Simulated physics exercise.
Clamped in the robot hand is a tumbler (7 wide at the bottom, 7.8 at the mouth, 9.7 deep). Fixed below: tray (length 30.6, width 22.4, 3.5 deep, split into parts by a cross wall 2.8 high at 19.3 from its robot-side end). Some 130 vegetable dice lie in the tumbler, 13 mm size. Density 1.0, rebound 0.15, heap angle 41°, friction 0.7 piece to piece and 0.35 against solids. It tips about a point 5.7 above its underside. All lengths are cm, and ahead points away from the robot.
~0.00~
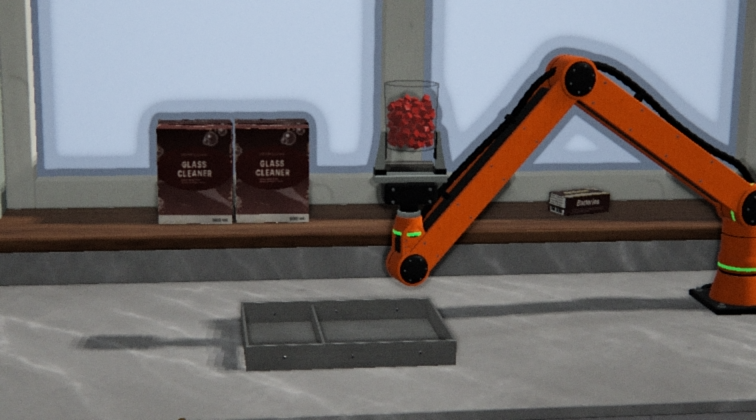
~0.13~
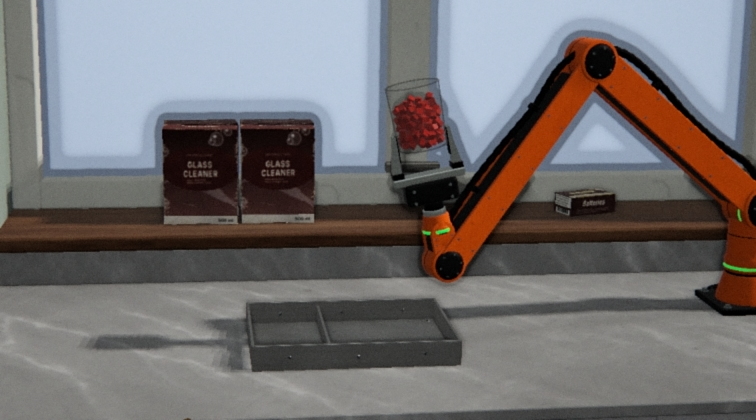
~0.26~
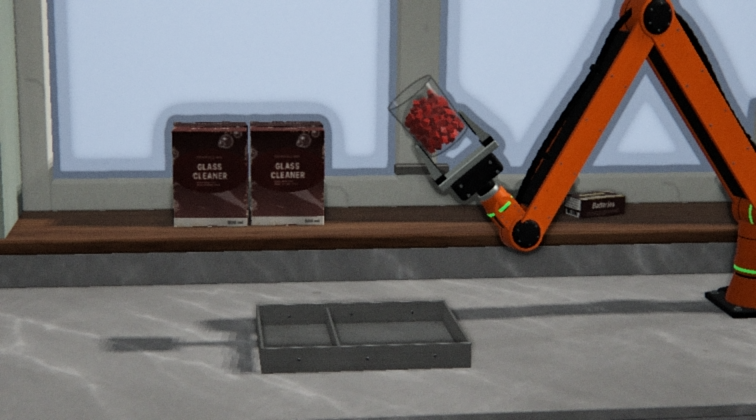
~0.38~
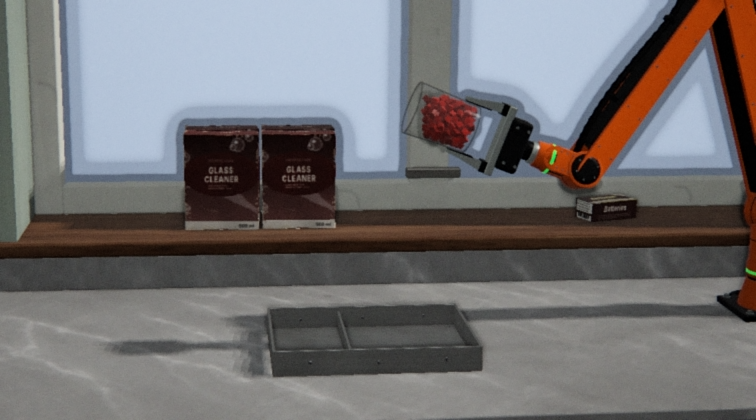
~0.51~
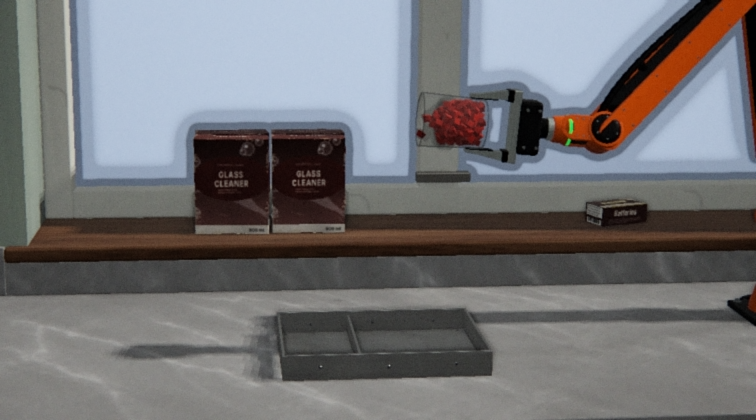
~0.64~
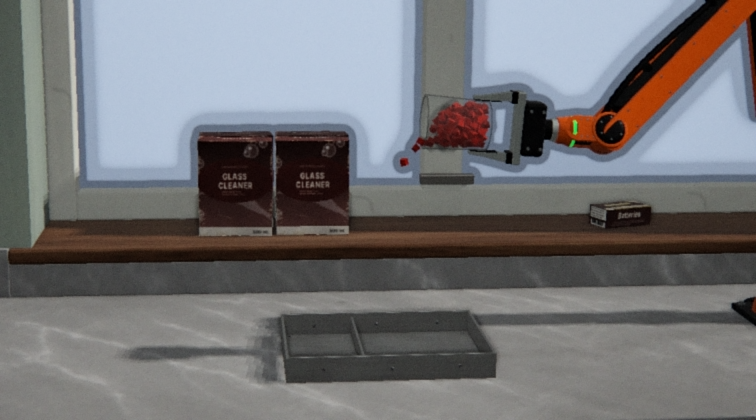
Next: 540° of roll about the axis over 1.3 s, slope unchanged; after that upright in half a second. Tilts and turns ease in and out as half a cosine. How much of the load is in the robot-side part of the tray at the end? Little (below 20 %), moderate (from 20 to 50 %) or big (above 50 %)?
A moderate share, from 20 to 50 %, ends in the robot-side part of the tray.
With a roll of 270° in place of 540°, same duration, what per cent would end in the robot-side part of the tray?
Then about 20 per cent.
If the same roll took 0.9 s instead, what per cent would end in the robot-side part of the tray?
Then about 20 per cent.
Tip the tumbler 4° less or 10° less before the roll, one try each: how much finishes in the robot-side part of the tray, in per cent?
Some 20 and 5 per cent.
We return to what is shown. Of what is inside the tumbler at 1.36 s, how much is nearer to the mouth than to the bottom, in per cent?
Some 30 per cent.
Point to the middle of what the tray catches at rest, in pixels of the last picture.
Near (380, 351).
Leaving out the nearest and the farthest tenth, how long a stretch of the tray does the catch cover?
About 10 cm.
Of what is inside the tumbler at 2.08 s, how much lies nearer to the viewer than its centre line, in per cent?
Roughly 60 per cent.
After 1.36 s, tipped 86°, highest piece 40 above the table; 110 in the tumbler, 12 in the robot-side part, 5 in flight or on a rim.
After 2.08 s, tipped 70°, highest piece 38 above the table; 89 in the tumbler, 33 in the robot-side part, 1 in the far-side part, 4 in flight or on a rim.
After 2.64 s, upright, highest piece 40 above the table; 89 in the tumbler, 37 in the robot-side part, 1 in the far-side part.
After 3.34 s, upright, highest piece 39 above the table; 89 in the tumbler, 37 in the robot-side part, 1 in the far-side part.
In the end, 89 in the tumbler, 37 in the robot-side part, 1 in the far-side part. That is 29 % in the robot-side part of the tray.
